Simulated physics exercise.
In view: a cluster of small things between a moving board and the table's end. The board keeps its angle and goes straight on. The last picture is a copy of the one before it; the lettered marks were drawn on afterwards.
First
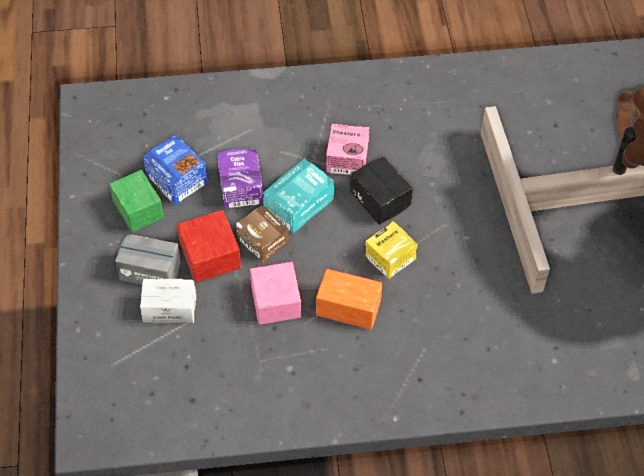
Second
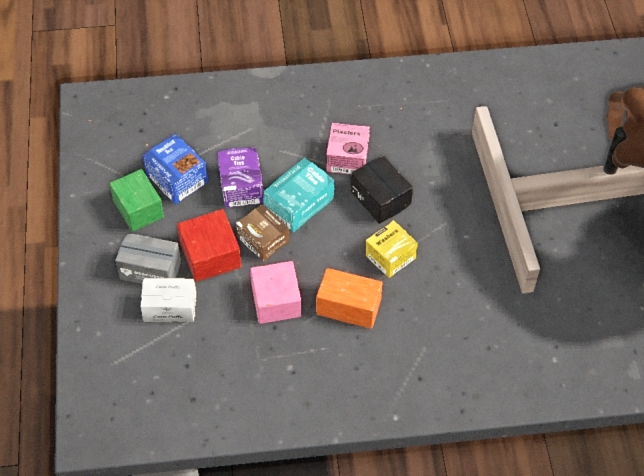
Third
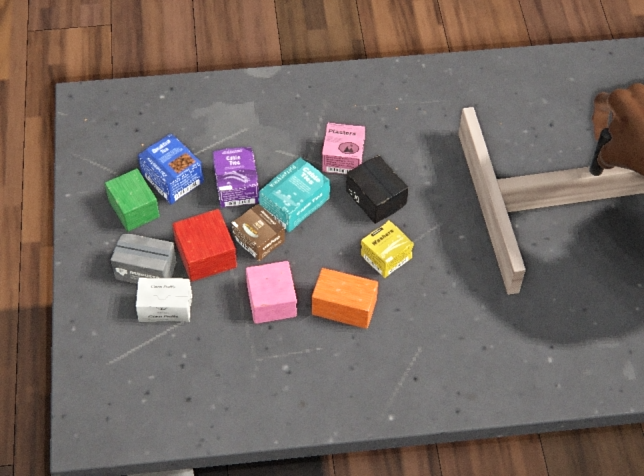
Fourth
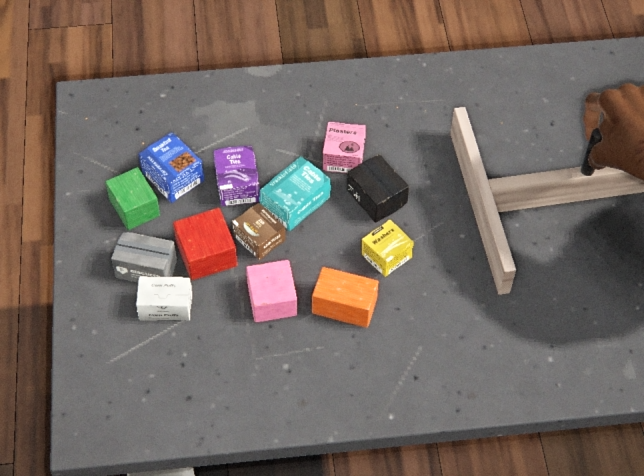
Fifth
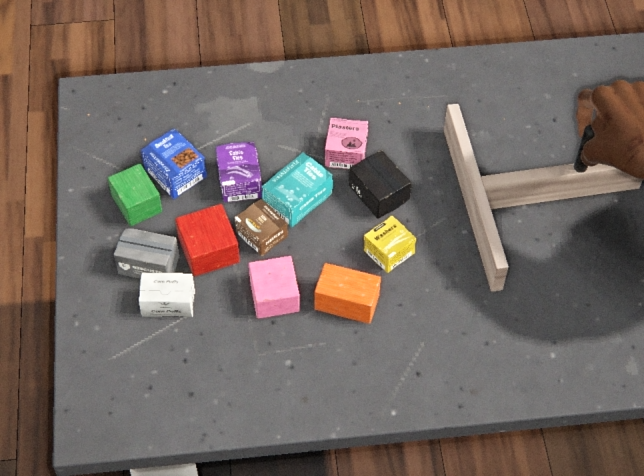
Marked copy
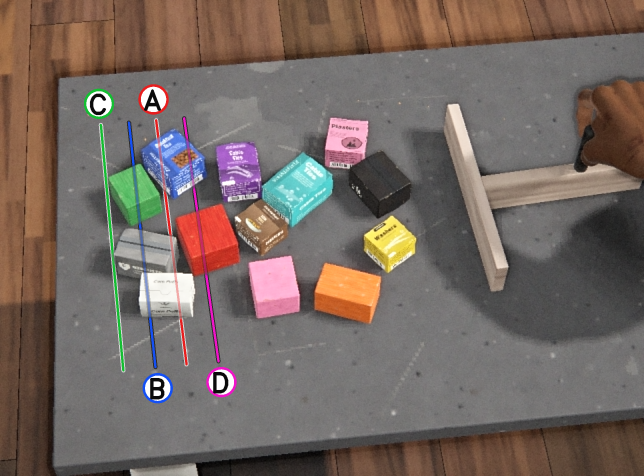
A hand gripping a T-shaped wooden pusher slid it a short way left across the grey tabletop, toward a cluster of small colourful boxes and blocks, which stayed where they were.
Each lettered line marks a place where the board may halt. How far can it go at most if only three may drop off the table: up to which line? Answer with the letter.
B.
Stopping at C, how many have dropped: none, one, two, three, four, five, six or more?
Six or more.
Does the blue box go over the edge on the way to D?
By then, no.
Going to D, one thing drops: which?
It is the grey box.
On the marked copy, A at (170, 234); B at (141, 236); C at (111, 239); D at (200, 231).
Taking B. A third of the way, board (358, 192); grey box (141, 258); orange block (337, 296).
Two thirds of the way, board (237, 203); grey box (81, 272); green block (118, 196).
When it is over, board (142, 211); grey box over the edge; green block over the edge; three fallen.
As for the rest, A is within the limit but short; C drops seven; D is within the limit but short.
